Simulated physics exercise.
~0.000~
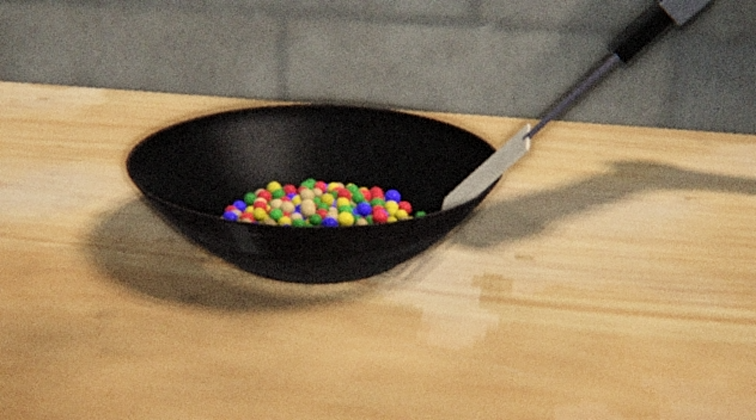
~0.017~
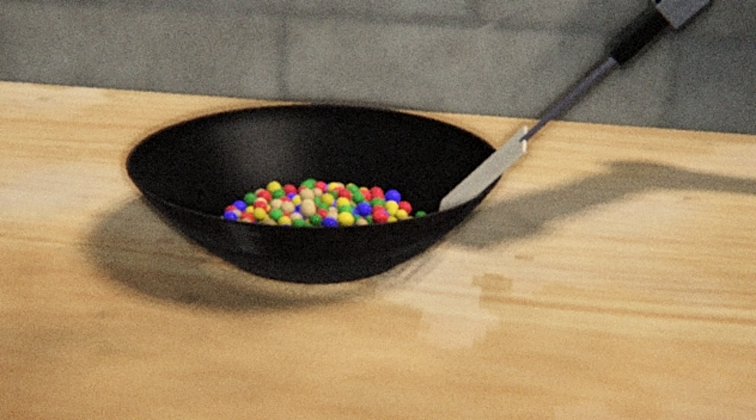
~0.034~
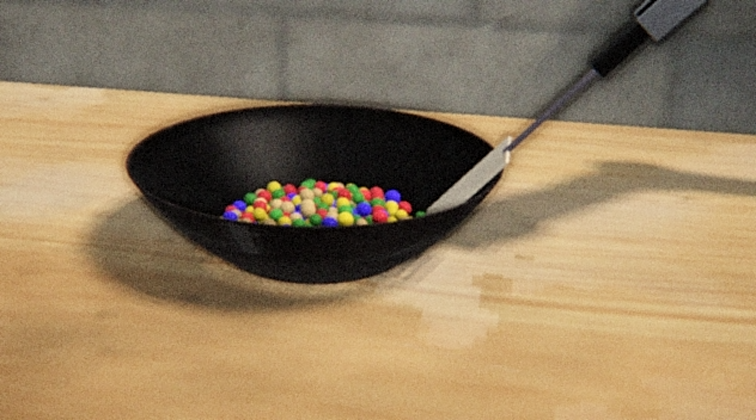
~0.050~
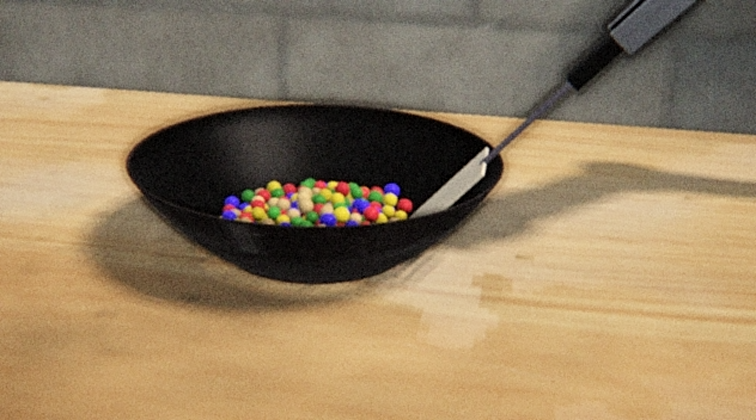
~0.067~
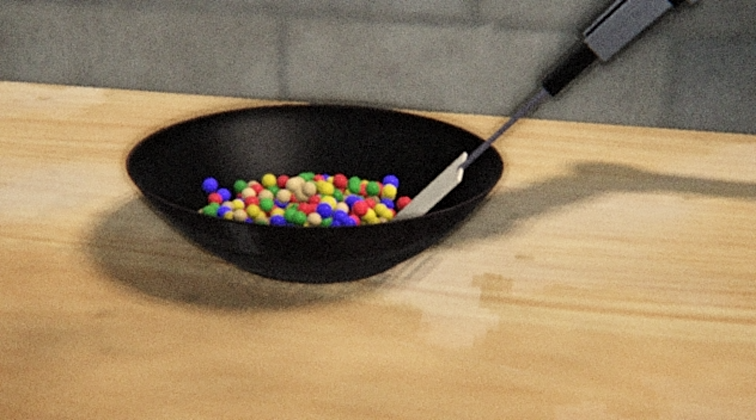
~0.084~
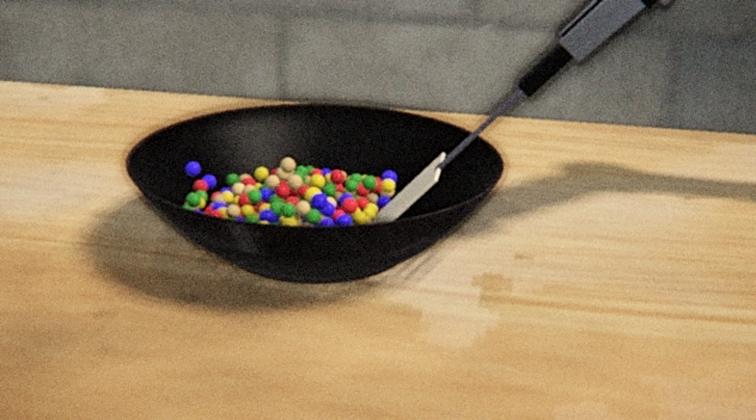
We see a black wok of small multicoloured balls on a wooden surface; a turner held by a dark gripper slides down its right side and leftward into the balls, pushing them left and up the far side.
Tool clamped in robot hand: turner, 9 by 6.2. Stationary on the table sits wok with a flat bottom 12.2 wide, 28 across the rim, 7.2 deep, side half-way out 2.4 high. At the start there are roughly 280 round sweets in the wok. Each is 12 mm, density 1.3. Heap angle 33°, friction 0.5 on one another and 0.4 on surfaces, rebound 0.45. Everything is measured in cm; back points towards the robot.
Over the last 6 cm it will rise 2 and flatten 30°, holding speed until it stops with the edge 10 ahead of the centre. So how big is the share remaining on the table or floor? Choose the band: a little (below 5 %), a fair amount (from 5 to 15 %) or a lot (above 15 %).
It is a lot, above 15 %.
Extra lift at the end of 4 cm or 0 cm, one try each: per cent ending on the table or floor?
You'd get some 20 per cent with the first setting and some 20 per cent with the second.
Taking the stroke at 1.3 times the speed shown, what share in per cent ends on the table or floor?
Something close to 30 per cent ends up on the table or floor.
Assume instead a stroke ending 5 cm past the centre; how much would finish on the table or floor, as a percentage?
In that case around 0 per cent.
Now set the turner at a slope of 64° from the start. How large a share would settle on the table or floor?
It would then be close to 30 %.
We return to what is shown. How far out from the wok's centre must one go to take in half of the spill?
About 26 cm out from the centre.
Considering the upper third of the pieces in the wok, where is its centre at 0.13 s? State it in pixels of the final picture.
(238, 200).
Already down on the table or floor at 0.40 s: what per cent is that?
Around 5 percent.
By 0.13 s, sloping 48°, highest piece 11 above the table; 279 in the wok.
By 0.18 s, sloping 39°, highest piece 12 above the table; 277 in the wok, 2 on the blade or in flight.
By 0.40 s, sloping 18°, highest piece 11 above the table; 217 in the wok, 18 on the table or floor, 44 on the blade or in flight.
By 1.45 s, sloping 18°, highest piece 4 above the table; 216 in the wok, 63 on the table or floor.
Final count, 216 in the wok, 63 on the table or floor. That is 23 % on the table or floor.
